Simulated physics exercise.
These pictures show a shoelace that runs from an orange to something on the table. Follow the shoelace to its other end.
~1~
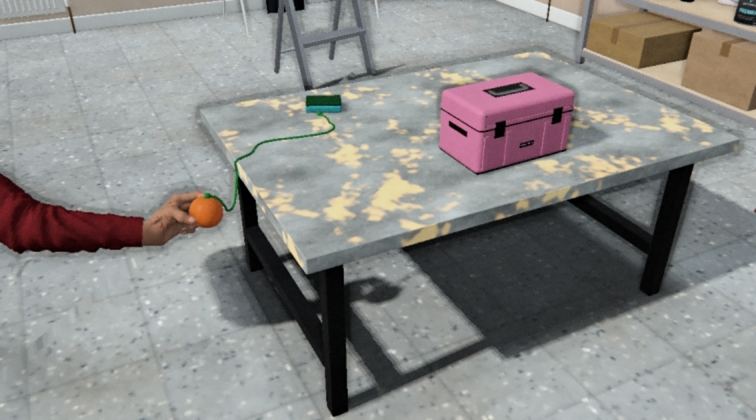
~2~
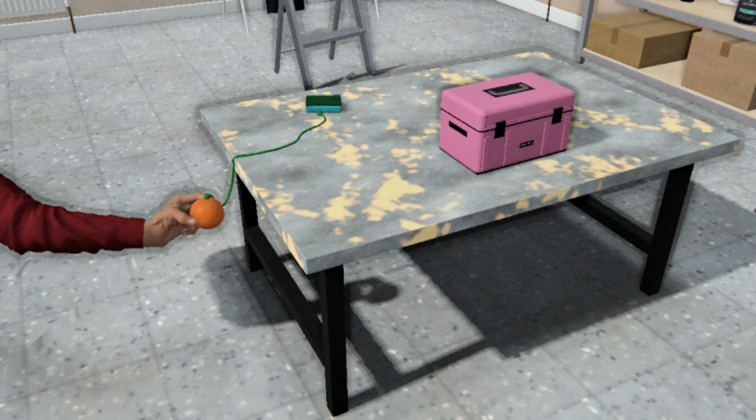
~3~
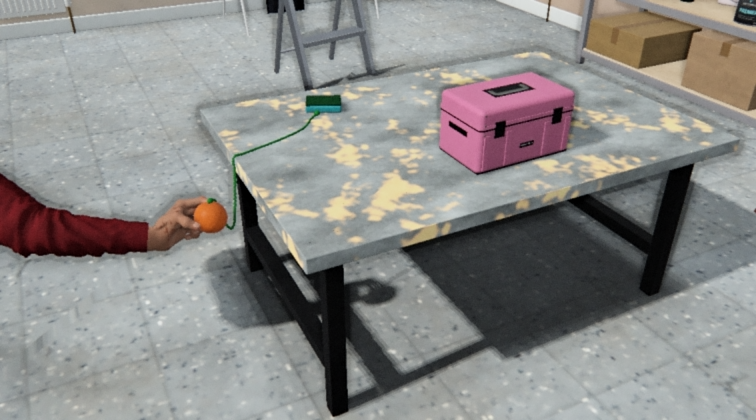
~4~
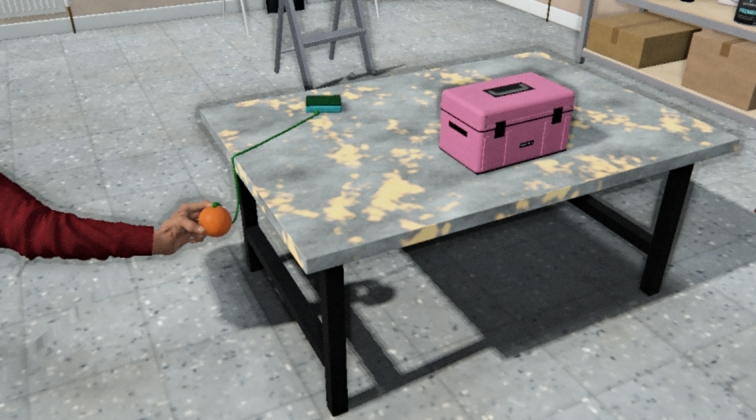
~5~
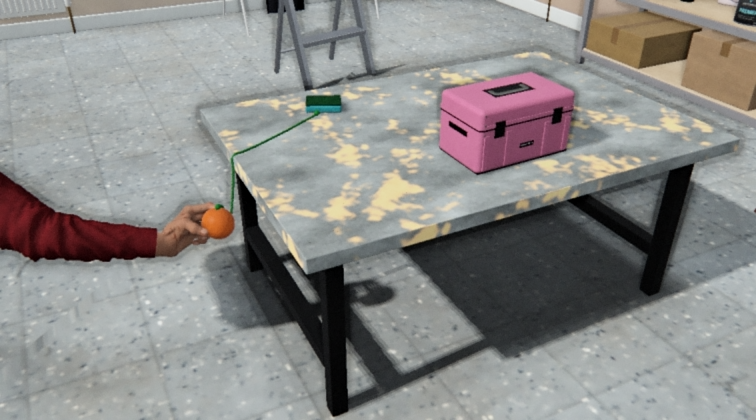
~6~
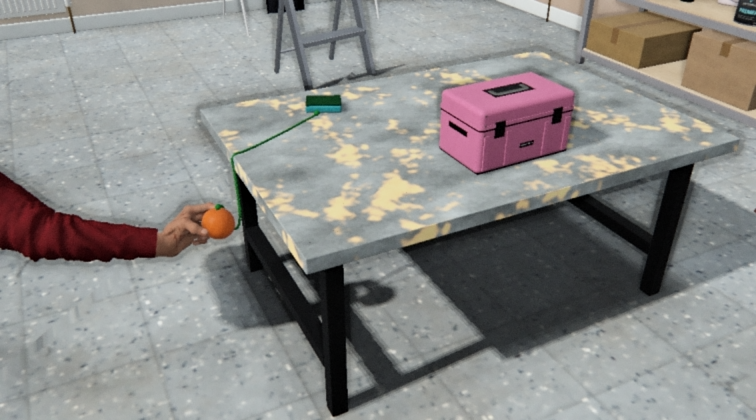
A hand in a dark red sleeve holds an orange beside the left edge of a grey and cream patterned table, in a speckled-floor room seen from above. A green shoelace runs from the orange to a green and teal sponge near the back, left of a pink toolbox. The hand shifts slightly right and down, the shoelace straightens across the tabletop, and the camera stays still.
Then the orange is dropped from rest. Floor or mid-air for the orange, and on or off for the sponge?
In the end the orange reaches the floor. The sponge gets pulled over the edge.
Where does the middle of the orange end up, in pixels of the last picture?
Its middle is at (211, 355).
Then, 0.34 s past the final frame, orange on the floor near (237, 338); toolbox still; sponge tugged along near (266, 133).
Then, 0.62 s past the final frame, orange on the floor near (236, 336); toolbox still; sponge down on the floor.
When it is over, orange on the floor near (212, 355); toolbox still; sponge down on the floor. The orange lands on the floor and the sponge follows it down.
